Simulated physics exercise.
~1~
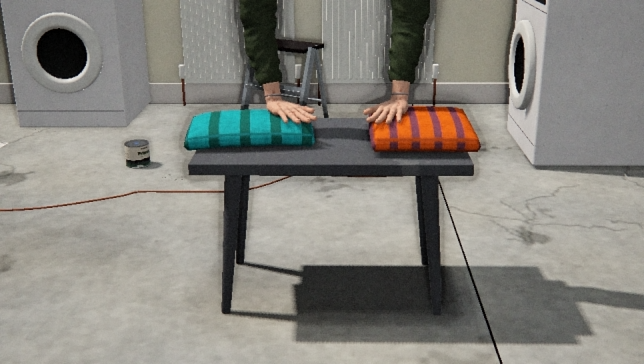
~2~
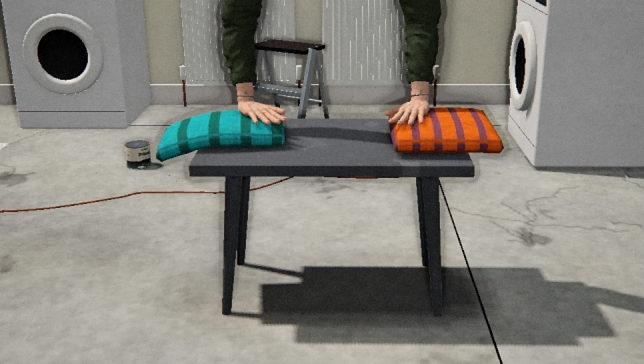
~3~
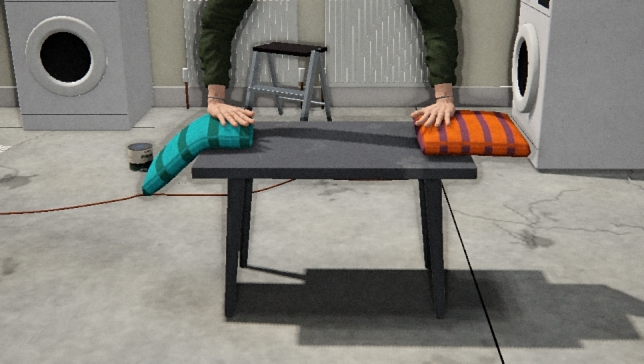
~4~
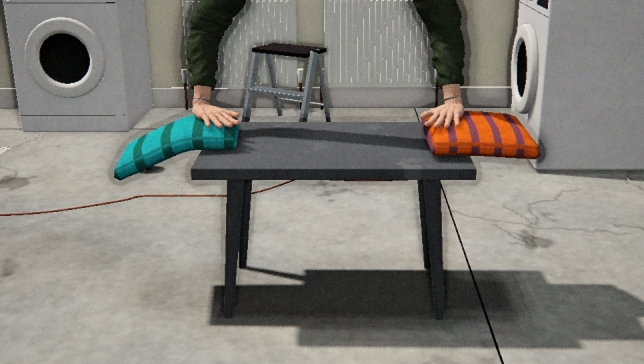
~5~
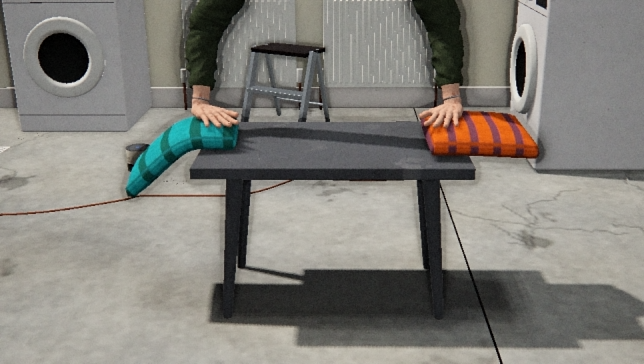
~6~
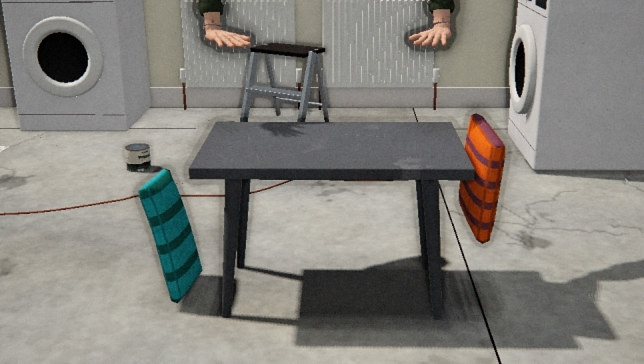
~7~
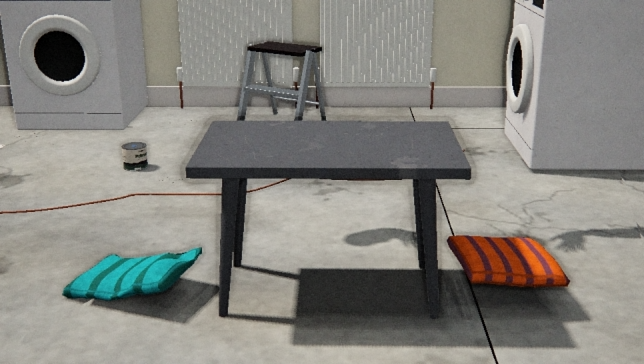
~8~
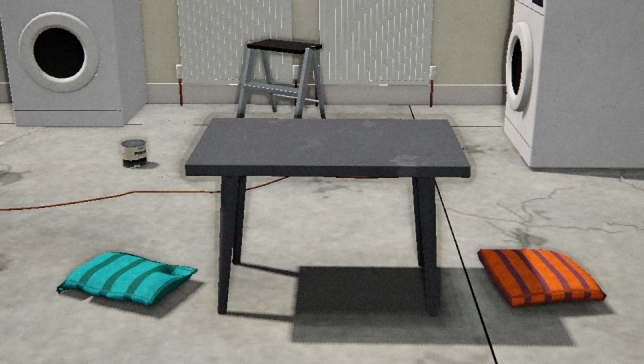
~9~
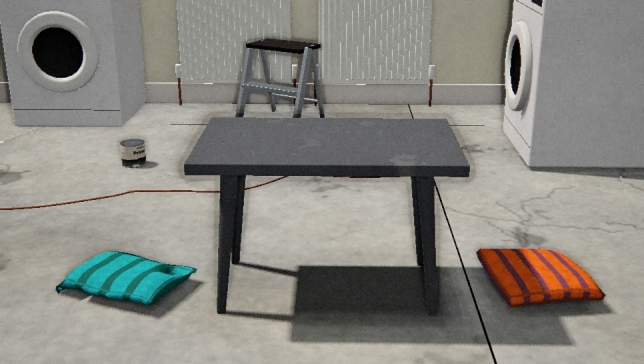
At first, a person in dark green sleeves rests one hand on a turquoise striped bundle and the other on an orange striped cushion, both on a low dark table in a room with white washing machines. The hands slide them apart towards opposite ends of the table. The turquoise bundle droops over the left edge, while the orange cushion juts out past the right. The hands then lift and draw back, and both soft items tip off and drop. They flop onto the concrete floor and end up lying still on either side of the bare table.
